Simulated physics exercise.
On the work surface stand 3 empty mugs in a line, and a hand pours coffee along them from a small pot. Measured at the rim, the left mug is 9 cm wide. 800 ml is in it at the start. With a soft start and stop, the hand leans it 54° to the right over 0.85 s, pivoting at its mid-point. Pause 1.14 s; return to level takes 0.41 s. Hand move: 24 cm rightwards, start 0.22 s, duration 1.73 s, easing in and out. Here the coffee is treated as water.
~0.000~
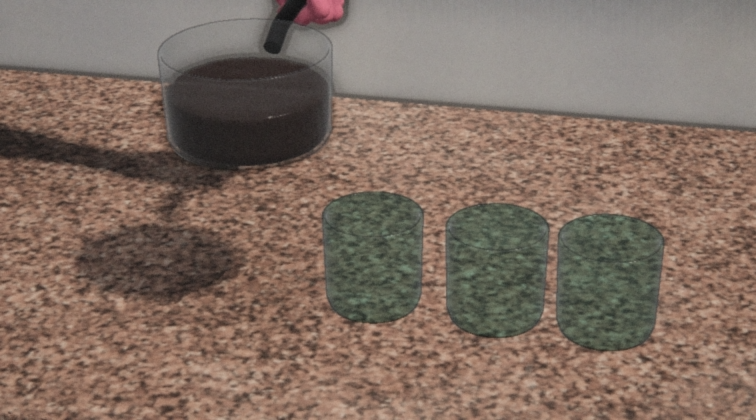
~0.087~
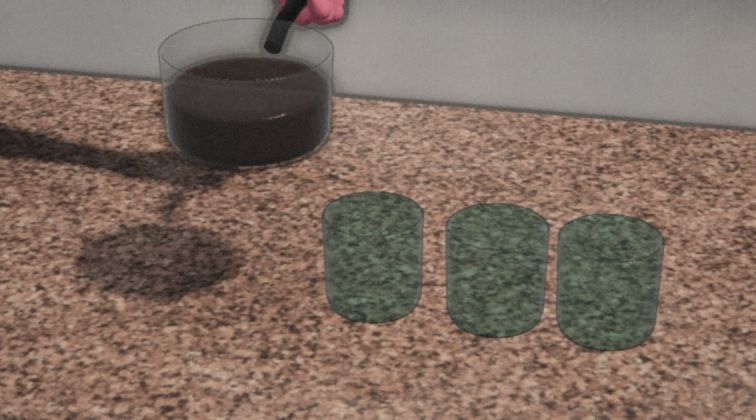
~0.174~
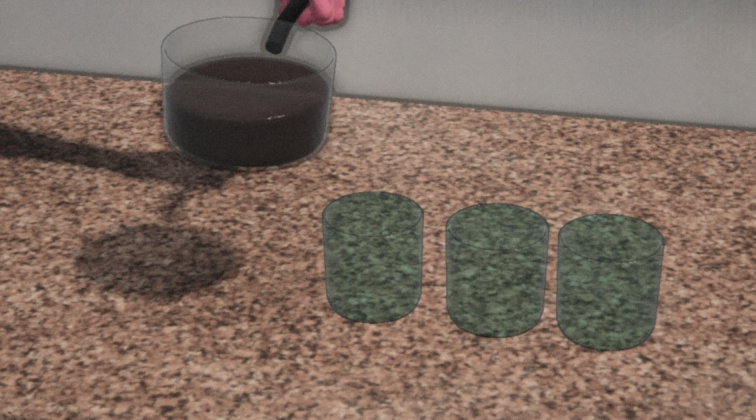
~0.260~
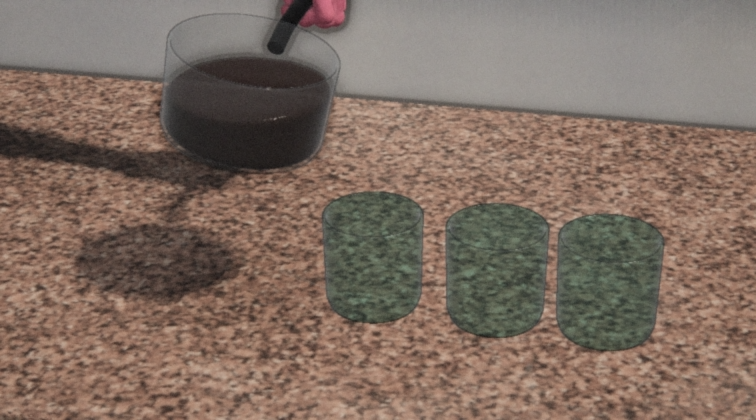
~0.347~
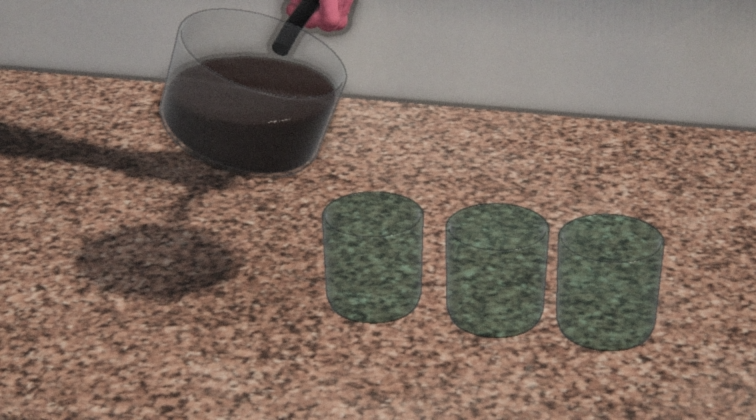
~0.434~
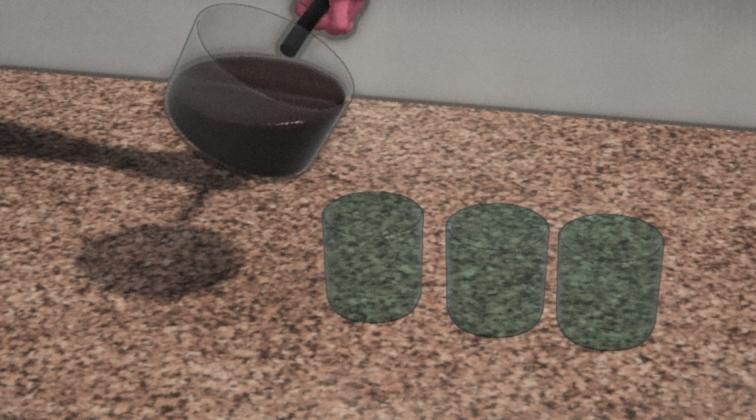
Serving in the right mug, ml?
140 ml.
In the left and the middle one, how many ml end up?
The left one ends with roughly 10 ml, the middle one with roughly 250 ml.
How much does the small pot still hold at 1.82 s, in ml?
Liquid remaining: Approx. 310 ml.
By 0.99 s the tilt is 54° and from the left they hold 10 ml, 130 ml, 0 ml, the small pot 505 ml, and 65 ml is on the work surface.
By 1.39 s the tilt is 54° and from the left they hold 10 ml, 250 ml, 40 ml, the small pot 370 ml, and 105 ml is on the work surface.
By 1.82 s the tilt is 54° and from the left they hold 10 ml, 250 ml, 110 ml, the small pot 310 ml, and 110 ml is on the work surface.
By 2.28 s the tilt is 11° and from the left they hold 10 ml, 255 ml, 140 ml, the small pot 290 ml, and 110 ml is on the work surface.
At rest from the left they hold 10 ml, 255 ml, 140 ml, the small pot 290 ml, and 110 ml is on the work surface.
